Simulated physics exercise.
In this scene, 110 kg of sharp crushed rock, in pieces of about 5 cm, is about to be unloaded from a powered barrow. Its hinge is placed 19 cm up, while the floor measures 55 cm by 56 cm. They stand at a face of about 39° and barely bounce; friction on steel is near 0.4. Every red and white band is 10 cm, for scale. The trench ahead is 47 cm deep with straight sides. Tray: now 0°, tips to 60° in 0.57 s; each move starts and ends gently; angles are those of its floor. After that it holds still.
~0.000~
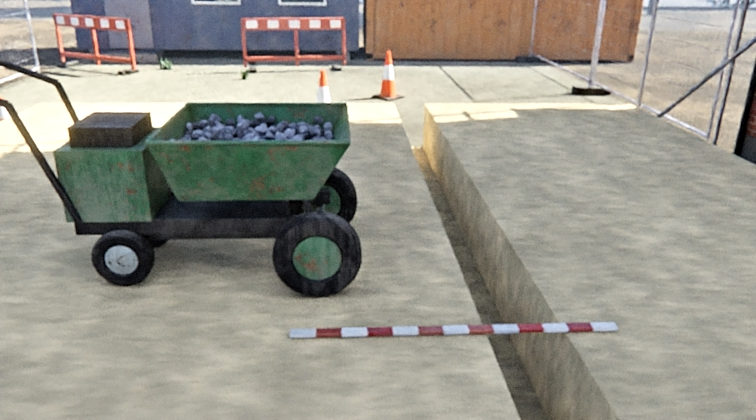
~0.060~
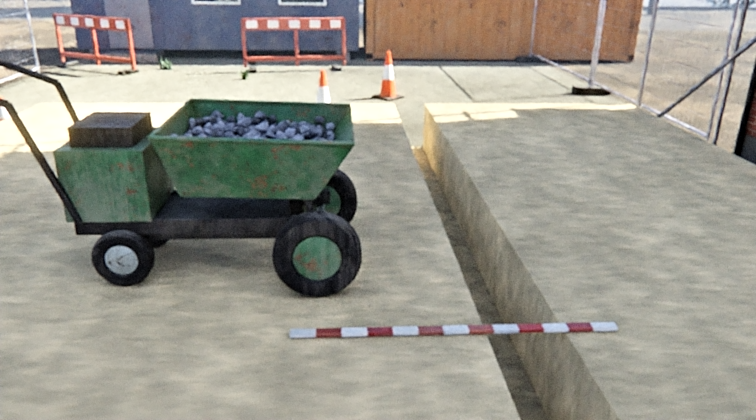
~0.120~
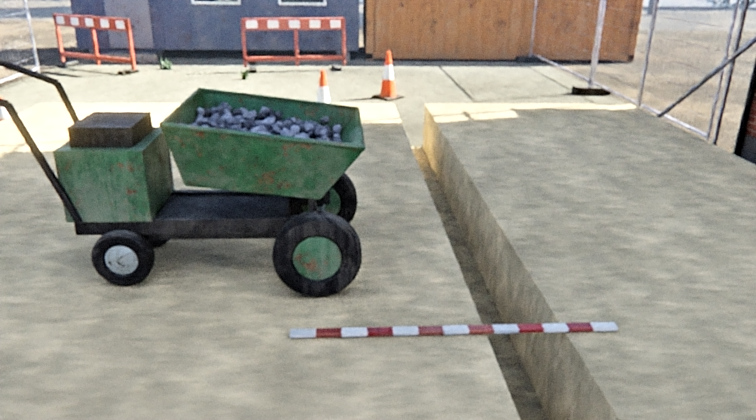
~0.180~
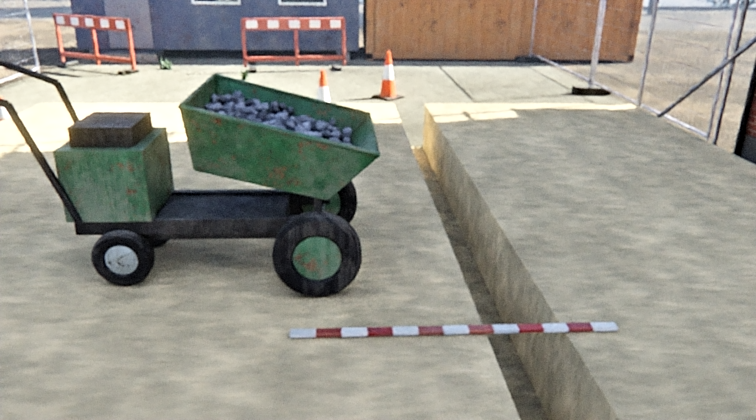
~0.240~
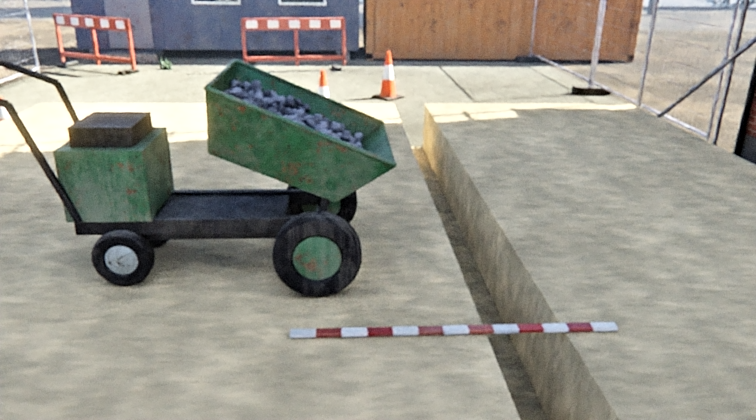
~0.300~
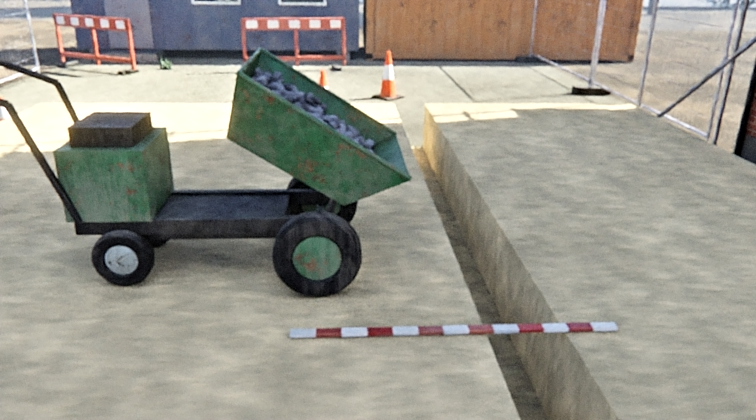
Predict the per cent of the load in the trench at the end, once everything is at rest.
Near 37 per cent.
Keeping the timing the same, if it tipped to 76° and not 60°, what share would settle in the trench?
Close to 75 per cent then.
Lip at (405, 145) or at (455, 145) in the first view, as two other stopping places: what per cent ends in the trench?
About 25 per cent first, then about 5 per cent.
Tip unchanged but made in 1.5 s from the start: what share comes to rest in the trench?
Something close to 10 per cent.
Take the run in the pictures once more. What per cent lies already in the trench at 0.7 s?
Some 0 per cent of the load by that point.
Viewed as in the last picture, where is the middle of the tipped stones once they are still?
Resting centre: About (486, 329).
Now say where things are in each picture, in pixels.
In the first picture, the tray is at 0°, its lip at (350, 143); the top of the load is at (242, 124).
In the second picture, lip at (354, 144), floor tilted 2°, highest stones at (226, 122); the stones move at 0.4 m/s on average.
In the third picture, lip at (365, 148), floor tilted 7°, highest stones at (226, 114); the stones move at 0.8 m/s on average.
In the fourth picture, the tray is at 14°, its lip at (379, 155); the top of the load is at (226, 103); the stones move at 1.2 m/s on average.
In the fifth picture, the tray is at 23°, its lip at (396, 165); the top of the load is at (242, 91); the stones move at 1.3 m/s on average.
In the sixth picture, lip at (411, 179), floor tilted 32°, highest stones at (261, 80); the stones move at 1.4 m/s on average.
After 0.4 s the floor is at 51°; 100 % in the tray; the foremost stones are at (398, 181).
After 0.7 s the floor is at 60°; 96 % in the tray, 3 % short of the trench, 1 % in the trench; the foremost stones are at (473, 236).
After 1.0 s the floor is at 60°; 62 % in the tray, 7 % short of the trench, 30 % in the trench, 2 % past the trench; the foremost stones are at (557, 258).
After 3.0 s the floor is at 60°; 56 % in the tray, 5 % short of the trench, 37 % in the trench, 2 % past the trench; the foremost stones are at (591, 251).
